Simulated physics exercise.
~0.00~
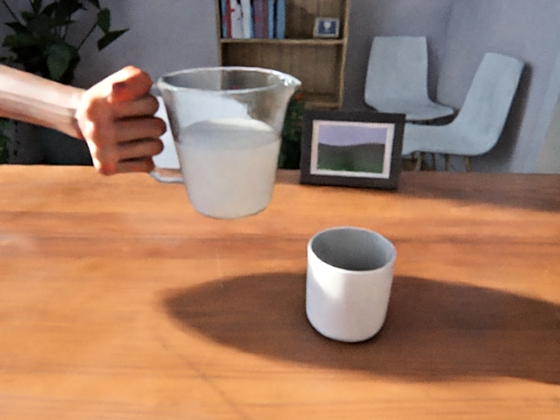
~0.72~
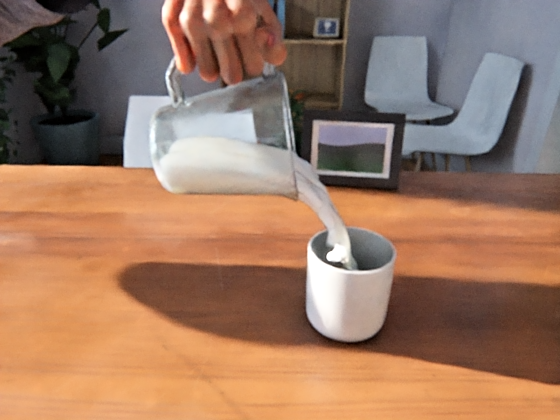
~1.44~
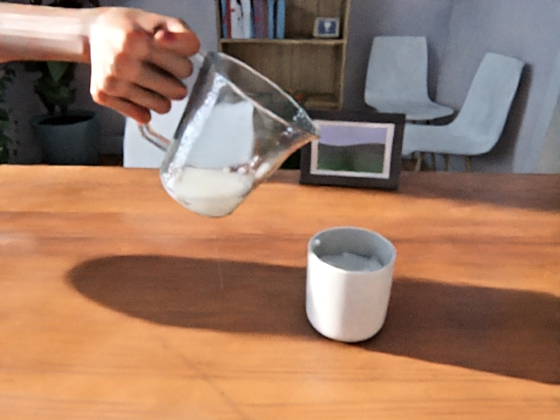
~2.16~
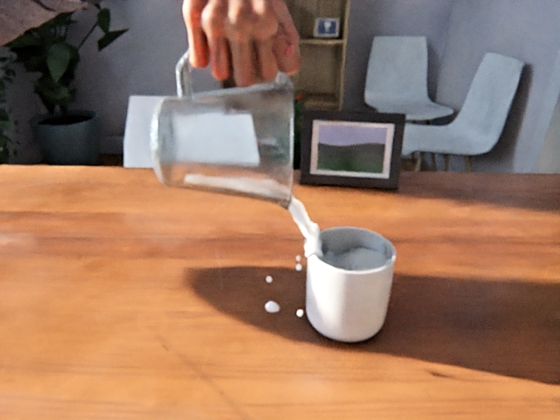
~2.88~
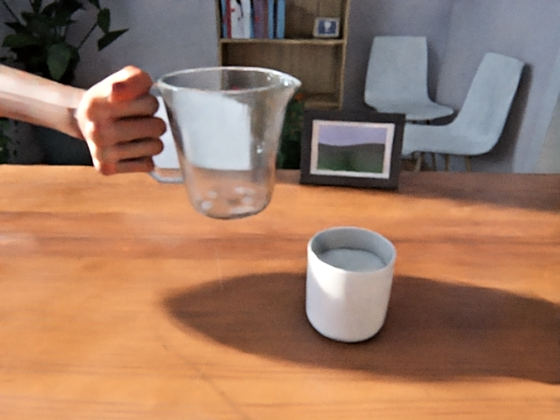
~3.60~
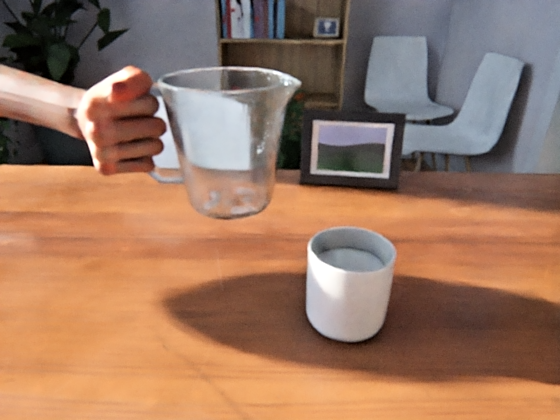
A clear glass measuring jug, partly filled with milk and held by a hand at the left, hovers above a wooden table near an empty white mug. The hand tips it steeply to the right, and a thick stream of milk runs into the mug. The jug then eases back to a gentler slant with a little milk left inside. It tips over again even further, pouring more milk while a few drops land on the table left of the mug. Finally the jug is levelled and held still, looking practically empty, while the mug holds milk.
